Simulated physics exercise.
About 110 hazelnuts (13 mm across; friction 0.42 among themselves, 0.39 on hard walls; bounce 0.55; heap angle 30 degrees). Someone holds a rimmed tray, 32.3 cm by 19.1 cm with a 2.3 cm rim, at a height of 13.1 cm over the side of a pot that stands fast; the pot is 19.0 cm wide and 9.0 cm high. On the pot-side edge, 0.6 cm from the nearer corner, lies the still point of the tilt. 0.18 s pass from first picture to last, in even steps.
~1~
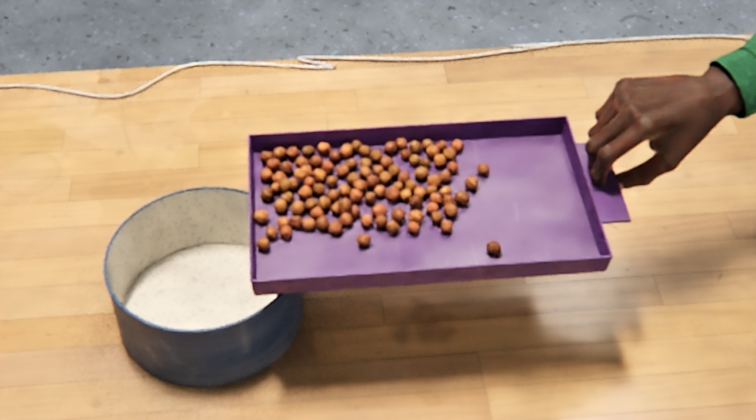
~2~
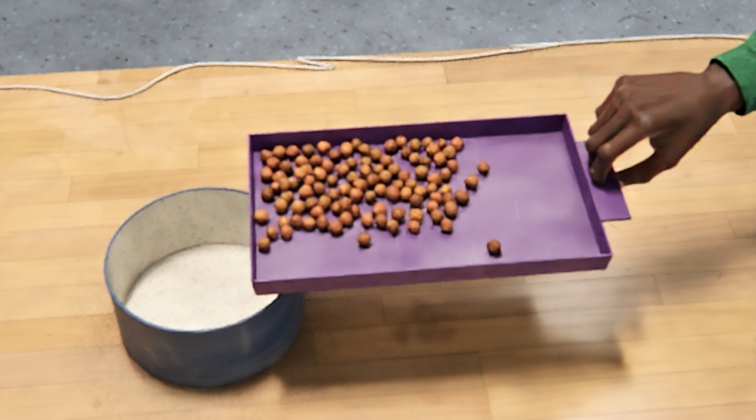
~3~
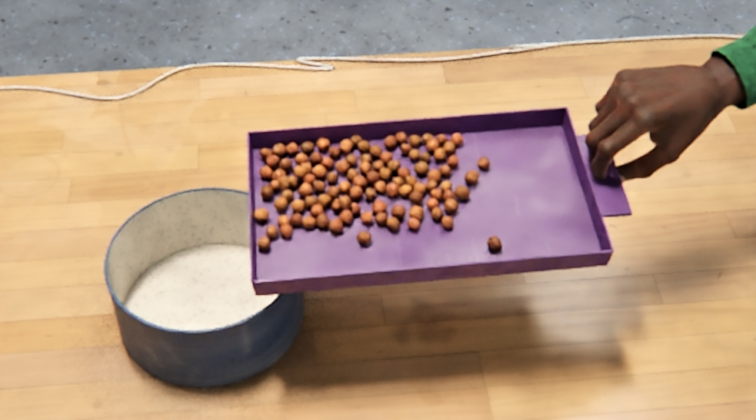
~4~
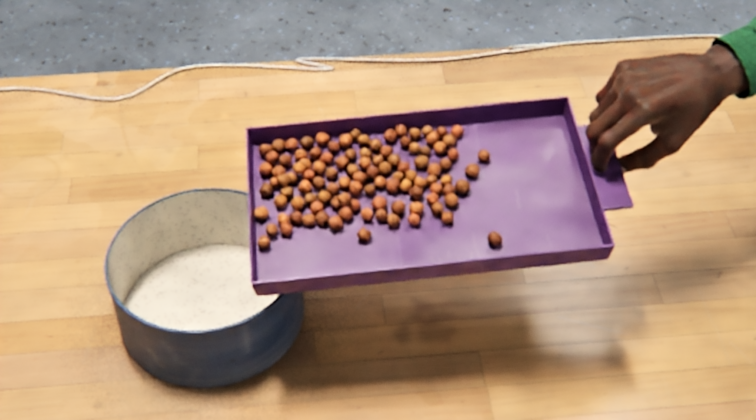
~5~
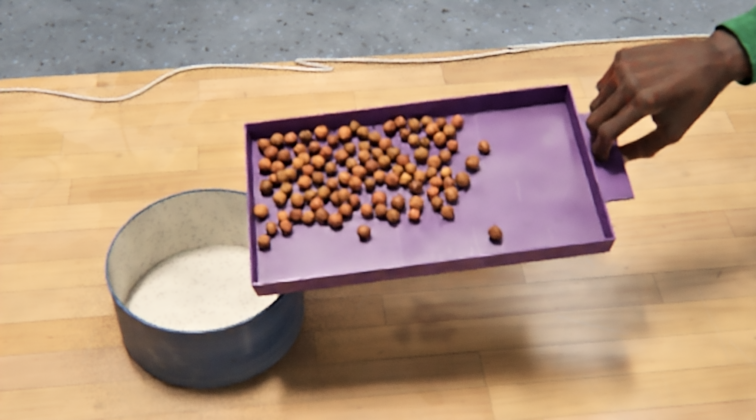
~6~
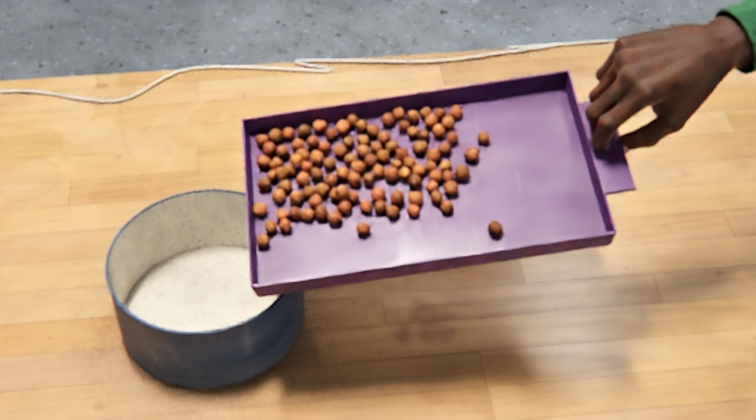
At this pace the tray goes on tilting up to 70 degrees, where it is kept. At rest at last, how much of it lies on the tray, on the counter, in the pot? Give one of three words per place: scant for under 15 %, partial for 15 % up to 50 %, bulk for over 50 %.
Left on the tray - bulk, counter - scant, pot - scant.
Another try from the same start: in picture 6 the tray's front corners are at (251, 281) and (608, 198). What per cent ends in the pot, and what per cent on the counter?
Final per cent - pot 5, counter 5.
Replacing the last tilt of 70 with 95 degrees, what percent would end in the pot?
It would land at about 0 percent.
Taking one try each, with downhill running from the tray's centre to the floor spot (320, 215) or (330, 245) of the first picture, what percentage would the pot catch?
Roughly 0 % for the first direction, roughly 5 % for the second.
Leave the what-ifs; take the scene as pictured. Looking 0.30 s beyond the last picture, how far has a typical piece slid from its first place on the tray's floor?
Displacement on the tray: About 6 cm.
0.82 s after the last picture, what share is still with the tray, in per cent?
It comes to near 95 per cent.
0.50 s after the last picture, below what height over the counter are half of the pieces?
Roughly 20 cm above the counter.
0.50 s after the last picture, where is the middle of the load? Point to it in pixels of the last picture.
At that moment the load's centre is around (295, 224).
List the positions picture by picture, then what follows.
Tray tilt 0 degrees, front corners at (254, 279) and (609, 254); middle of the pieces at (360, 186); pot at (202, 255), in the first frame.
Tray tilt 1 degrees, front corners at (254, 279) and (609, 252); middle of the pieces at (360, 185), in the second frame.
Tray tilt 2 degrees, front corners at (255, 279) and (610, 249); middle of the pieces at (360, 183), in the third frame.
Tray tilt 5 degrees, front corners at (255, 280) and (611, 243), lowest corner left front; middle of the pieces at (360, 178), in the fourth frame.
Tray tilt 8 degrees, front corners at (255, 282) and (612, 237), lowest corner left front; middle of the pieces at (359, 173), in the fifth frame.
Tray tilt 11 degrees, front corners at (254, 284) and (612, 230), lowest corner left front; middle of the pieces at (358, 167); pot at (204, 257), in the sixth frame.
Then, 0.30 s after the last picture, tilt 40 degrees; the tray holds 100 %, the pot 0 %.
Then, 0.50 s after the last picture, tilt 59 degrees; the tray holds 100 %, the pot 0 %.
Then, 0.82 s after the last picture, tilt 70 degrees; the tray holds 95 %, the pot 0 %.
In the end, tray 95 %, counter 5 %, pot 0 %.
